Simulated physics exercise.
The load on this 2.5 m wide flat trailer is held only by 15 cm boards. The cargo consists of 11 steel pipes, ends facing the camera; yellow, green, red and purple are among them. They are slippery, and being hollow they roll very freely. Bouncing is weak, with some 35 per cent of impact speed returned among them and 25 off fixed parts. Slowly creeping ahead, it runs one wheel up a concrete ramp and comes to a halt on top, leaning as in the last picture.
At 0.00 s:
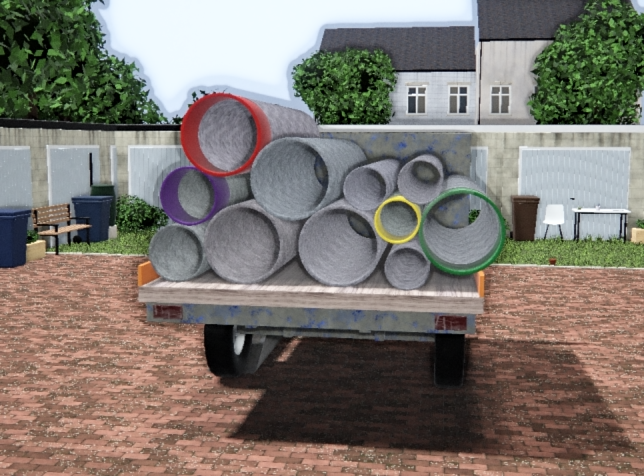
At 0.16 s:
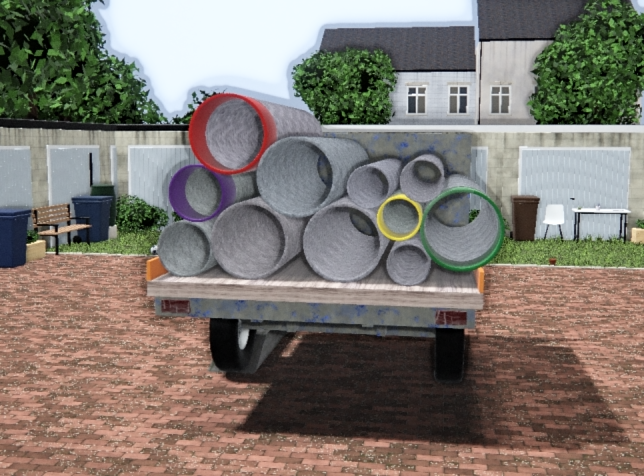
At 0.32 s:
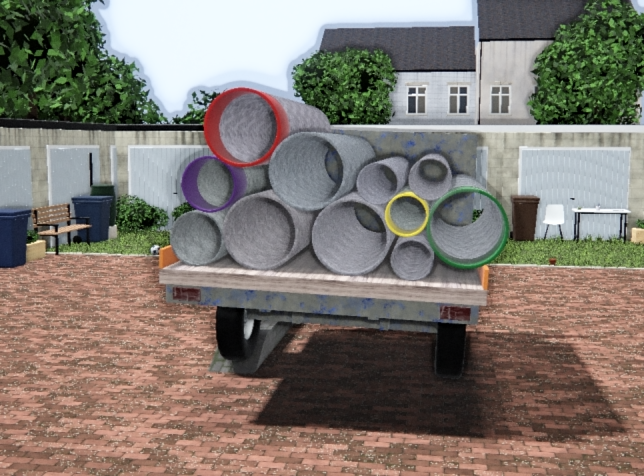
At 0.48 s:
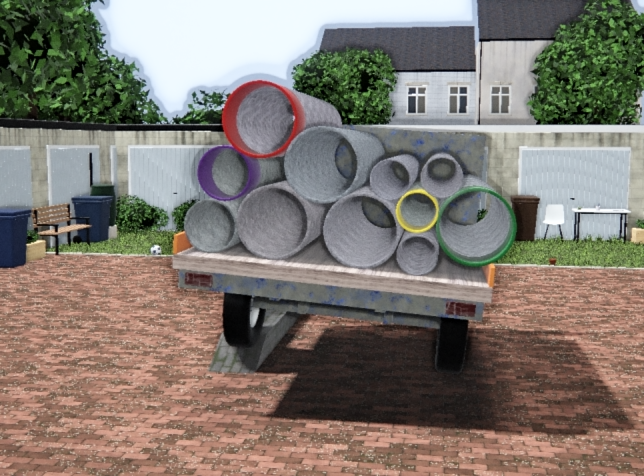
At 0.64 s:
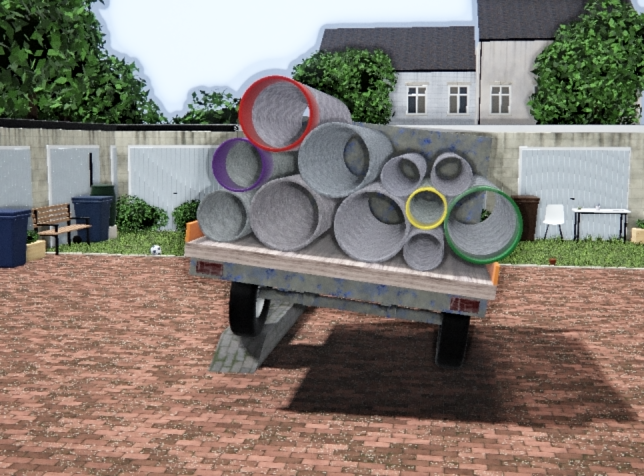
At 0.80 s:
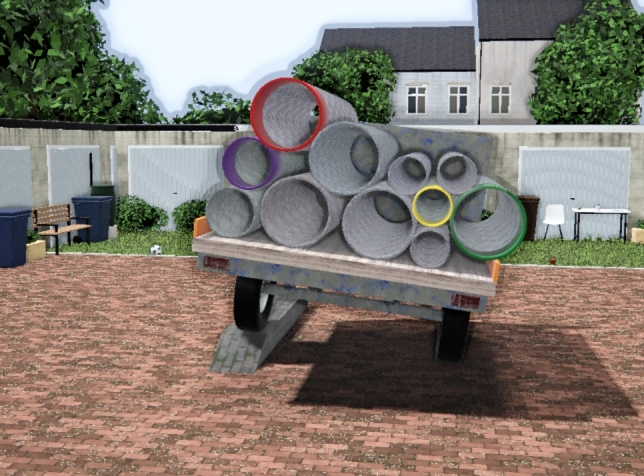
The footage shows a flat trailer stacked with large grey pipes, some rimmed in red, purple, yellow and green, moving slowly away across brick paving as its left wheel climbs a ramp and the deck gradually tilts down toward the right.
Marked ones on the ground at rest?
Yellow: Yes, green: Yes, red: No, purple: No.
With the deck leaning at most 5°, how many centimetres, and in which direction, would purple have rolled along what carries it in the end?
Roughly 10 cm right.
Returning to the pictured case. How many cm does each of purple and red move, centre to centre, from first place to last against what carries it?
The purple one shifts some 20 and the red one roughly 50.
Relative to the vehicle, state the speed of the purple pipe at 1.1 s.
About 0.1 m/s.
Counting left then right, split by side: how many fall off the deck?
On the left it's 0, and on the right it's 4.
After 1.1 s, yellow is up on others, 45 cm from the right edge, rolling right; green is on the deck, 5 cm from the right edge, rolling right; red is up on others, 70 cm from the left edge, rolling right; purple is up on others, 35 cm from the left edge, rolling right; 0 gone from the deck.
After 1.4 s, yellow is up on others, 20 cm from the right edge, rolling right; green is dropping off the right side; red is up on others, 85 cm from the left edge, rolling right; purple is up on others, 40 cm from the left edge, rolling right; 1 gone from the deck.
After 1.7 s, yellow is dropping off the right side; green is dropping off the right side; red is up on others, 95 cm from the left edge, rolling right; purple is up on others, 50 cm from the left edge, rolling right; 4 gone from the deck.
At rest (5.1 s), yellow is on the ground to the right; green is down on the right; red is up on others, 95 cm from the left edge; purple is up on others, 50 cm from the left edge; 4 gone from the deck.
